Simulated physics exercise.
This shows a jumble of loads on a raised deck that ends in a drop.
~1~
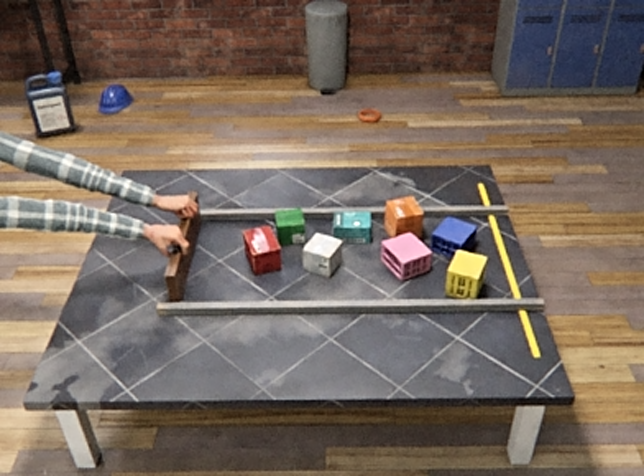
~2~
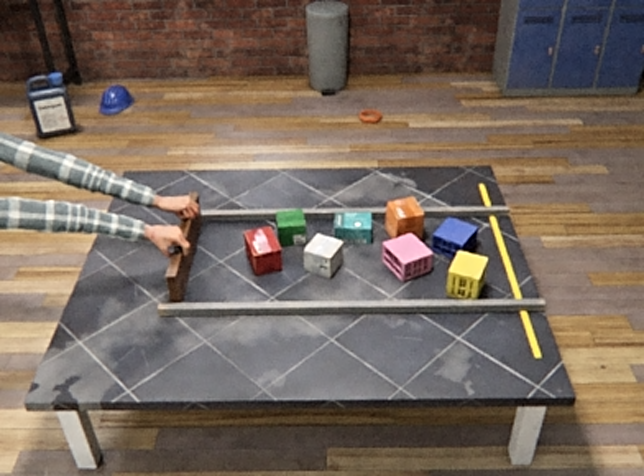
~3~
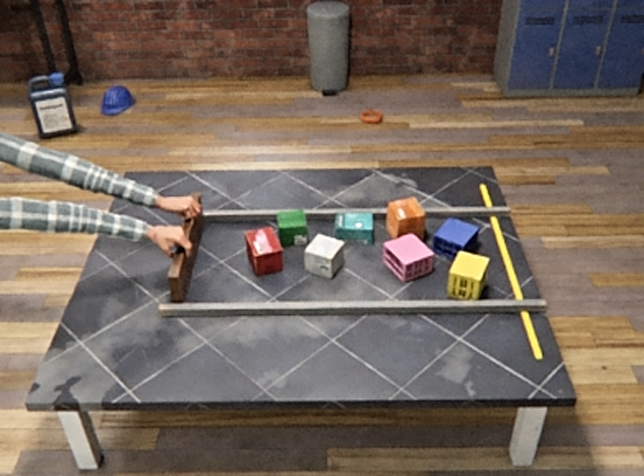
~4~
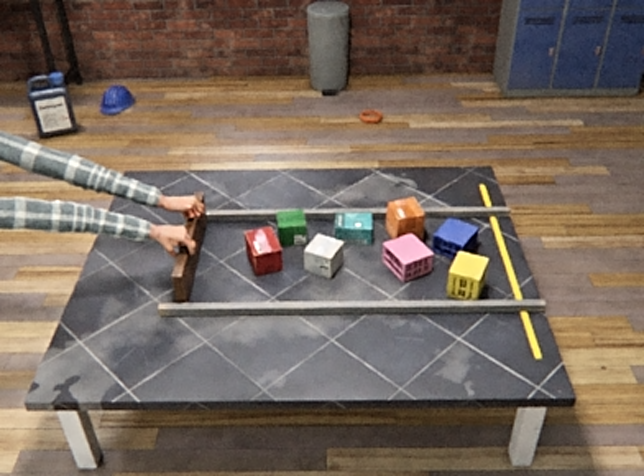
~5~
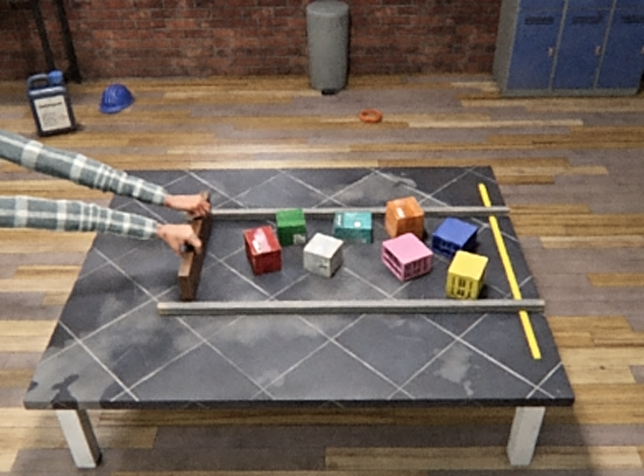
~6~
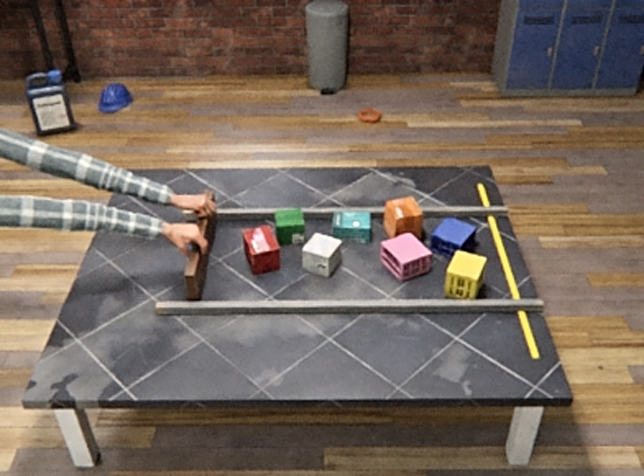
The video shows two hands in plaid sleeves slowly sliding a wooden plank a short way right between two rails on a dark table, while the colourful boxes and crates ahead of it and the yellow tape stay still.
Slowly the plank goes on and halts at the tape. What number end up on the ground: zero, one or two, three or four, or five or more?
In the end the number that fall off is five or more.
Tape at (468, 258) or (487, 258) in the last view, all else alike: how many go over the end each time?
Down on the ground: 3 and 5.
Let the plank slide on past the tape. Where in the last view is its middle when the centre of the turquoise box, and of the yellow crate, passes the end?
About (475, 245), and (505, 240) for the other.
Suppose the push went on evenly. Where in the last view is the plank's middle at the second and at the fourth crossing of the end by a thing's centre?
Its middle is around (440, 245) and later (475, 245).
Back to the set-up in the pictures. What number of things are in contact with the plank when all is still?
The number is 3.
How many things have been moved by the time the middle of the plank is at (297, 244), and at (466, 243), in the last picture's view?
By then 3, and 8.
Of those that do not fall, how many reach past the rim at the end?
Overhanging: 3.
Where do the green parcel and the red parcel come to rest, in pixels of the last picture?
About (511, 226), and the other about (520, 250).
Soon after, none off yet; yellow crate at rest near (465, 277); blue crate at rest near (453, 239); orange parcel at rest near (403, 221).
After that, none off yet; yellow crate displaced a little near (486, 281); blue crate displaced about its own width near (507, 242); orange parcel displaced well along near (477, 220).
In the end, the number that fall off is five or more; gone, white parcel, turquoise box, pink crate, orange parcel and blue crate.
